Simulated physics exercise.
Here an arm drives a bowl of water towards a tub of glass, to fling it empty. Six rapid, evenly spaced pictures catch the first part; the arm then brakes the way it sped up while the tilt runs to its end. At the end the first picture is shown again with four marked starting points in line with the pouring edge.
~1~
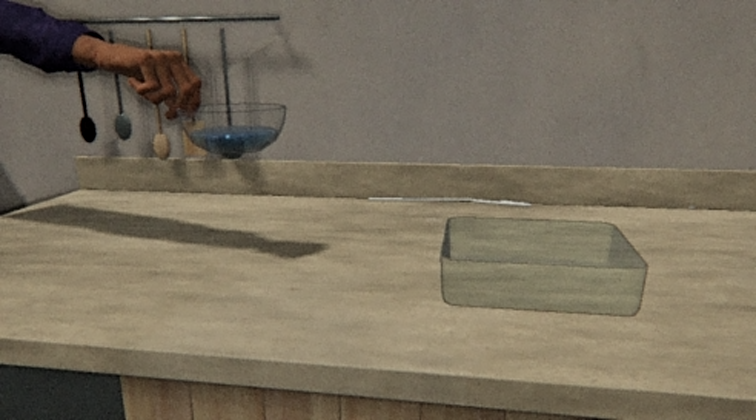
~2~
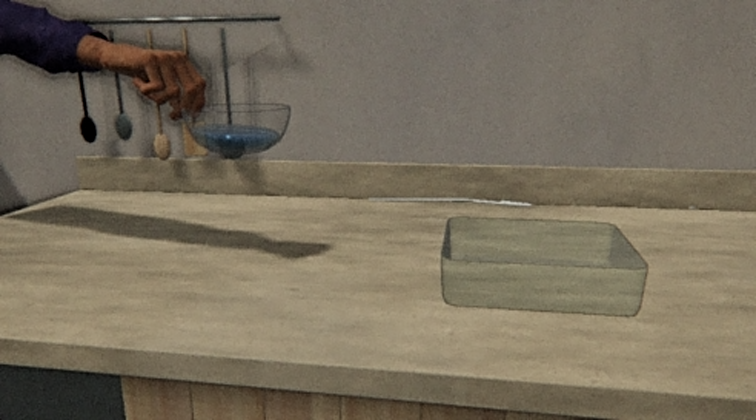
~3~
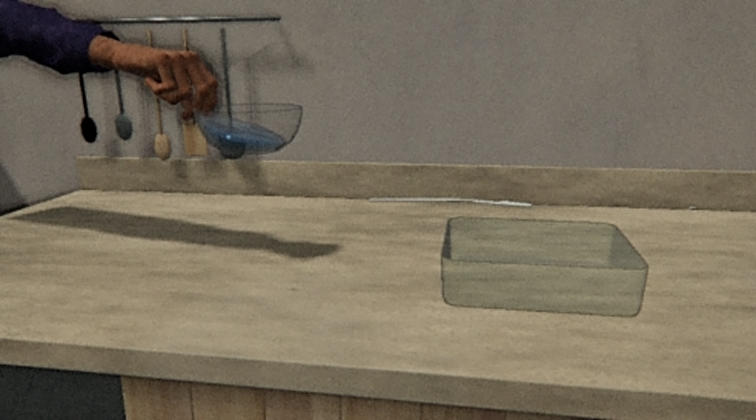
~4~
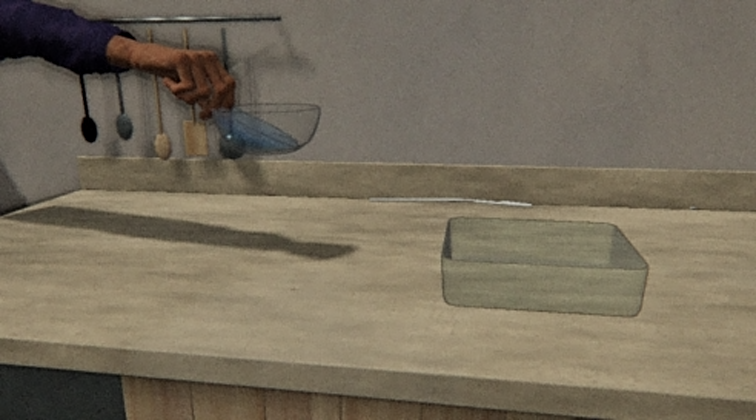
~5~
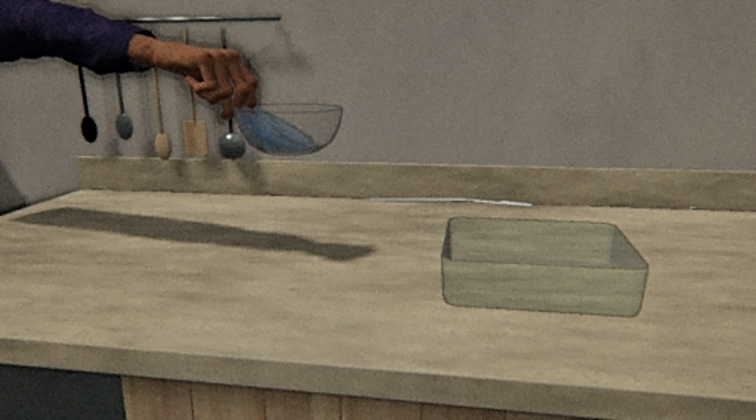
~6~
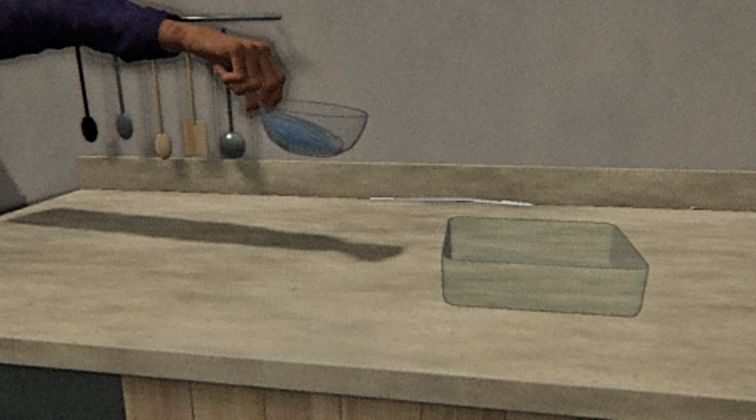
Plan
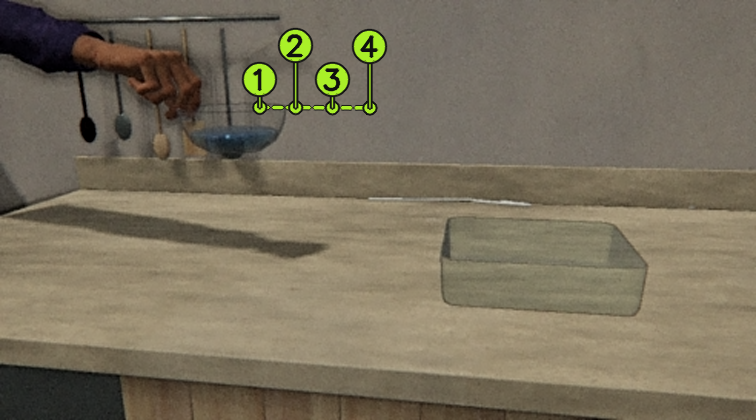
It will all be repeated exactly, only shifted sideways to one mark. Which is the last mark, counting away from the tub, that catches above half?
It is 1.
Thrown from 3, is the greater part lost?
No.
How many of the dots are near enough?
All four.
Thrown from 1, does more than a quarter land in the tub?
Yes, it does.
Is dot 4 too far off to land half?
No, not at all.
In lime, 1 at (259, 107); 2 at (295, 107); 3 at (332, 107); 4 at (369, 108).
With 1, about 63 % lands in the tub, 26 % falls short and 12 % goes beside or beyond.
With 2, about 78 % lands in the tub, 10 % falls short and 12 % goes beside or beyond.
With 3, about 83 % lands in the tub, 6 % falls short and 11 % goes beside or beyond.
With 4, about 71 % lands in the tub, 5 % falls short and 24 % goes beside or beyond.
